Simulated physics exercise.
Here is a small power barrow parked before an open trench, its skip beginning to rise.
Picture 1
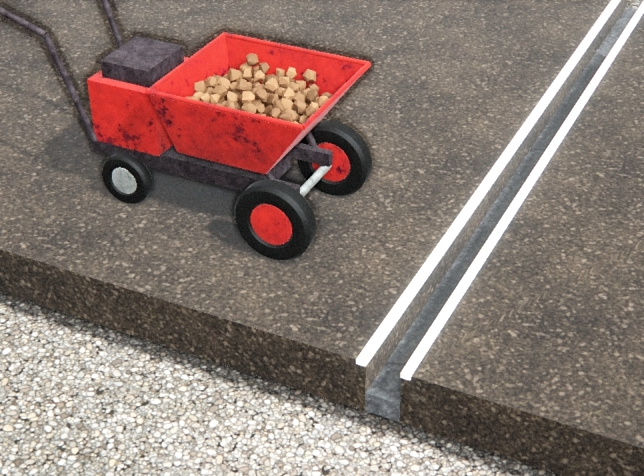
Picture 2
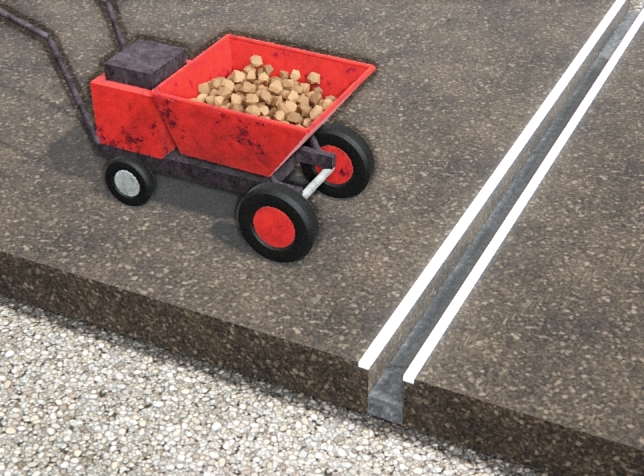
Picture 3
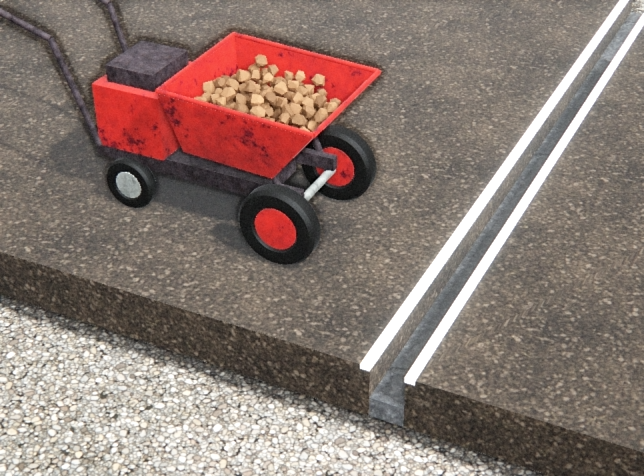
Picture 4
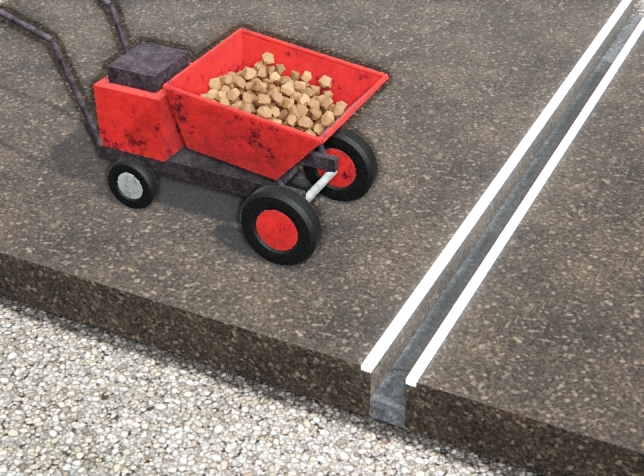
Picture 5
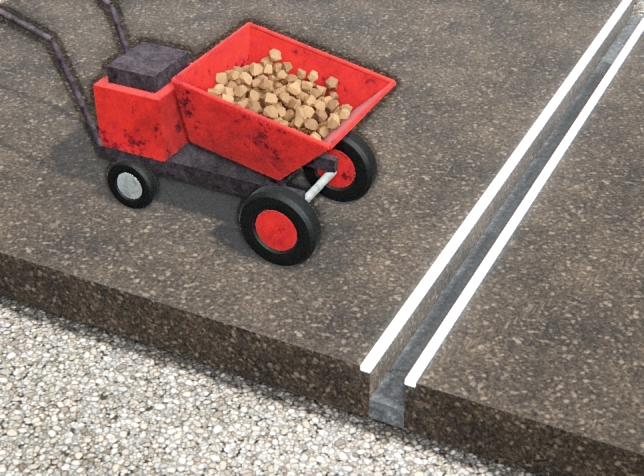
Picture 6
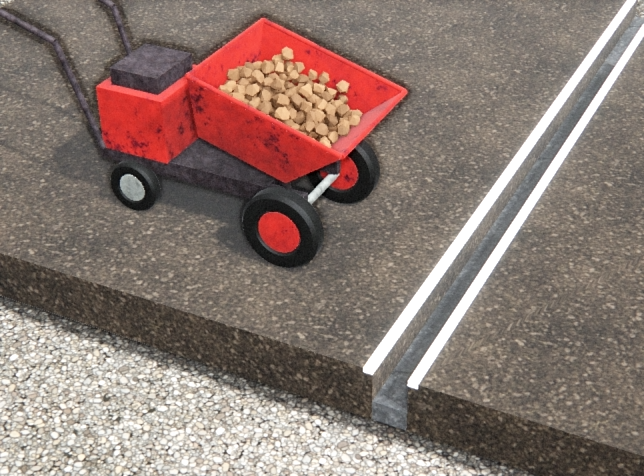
The red skip of a small barrow tilts forward, carrying brown clods beside a narrow trench.
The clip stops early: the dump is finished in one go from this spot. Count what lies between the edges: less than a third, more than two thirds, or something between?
Between the edges lies from one third to two thirds of the load.
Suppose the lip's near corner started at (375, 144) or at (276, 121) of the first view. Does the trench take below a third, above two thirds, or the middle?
The first try: Less than a third. The second: The middle third.
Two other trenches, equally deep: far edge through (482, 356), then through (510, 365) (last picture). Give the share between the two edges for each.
The first gives 90 %, the second 90 %.
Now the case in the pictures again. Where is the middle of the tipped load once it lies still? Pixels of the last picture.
Roughly at (463, 264).
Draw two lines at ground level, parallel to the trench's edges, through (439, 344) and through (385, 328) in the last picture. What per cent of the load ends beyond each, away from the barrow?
First some 20, then 80 per cent.
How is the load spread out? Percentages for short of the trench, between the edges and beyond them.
About: Short 25, between 55, beyond 15 per cent.
Shortly afterwards, skip tipped steeply; the whole lot in the skip.
Next, skip tipped steeply; the bulk in the skip; a little short of the trench; a little in or heaped over the trench; only a few beyond it; only a few falling.
Some moments later, skip tipped right over; a little in the skip; near a quarter short of the trench; near half in or heaped over the trench; a little beyond it.
In the end, skip tipped right over; only a few in the skip; near a quarter short of the trench; near half in or heaped over the trench; near a quarter beyond it.
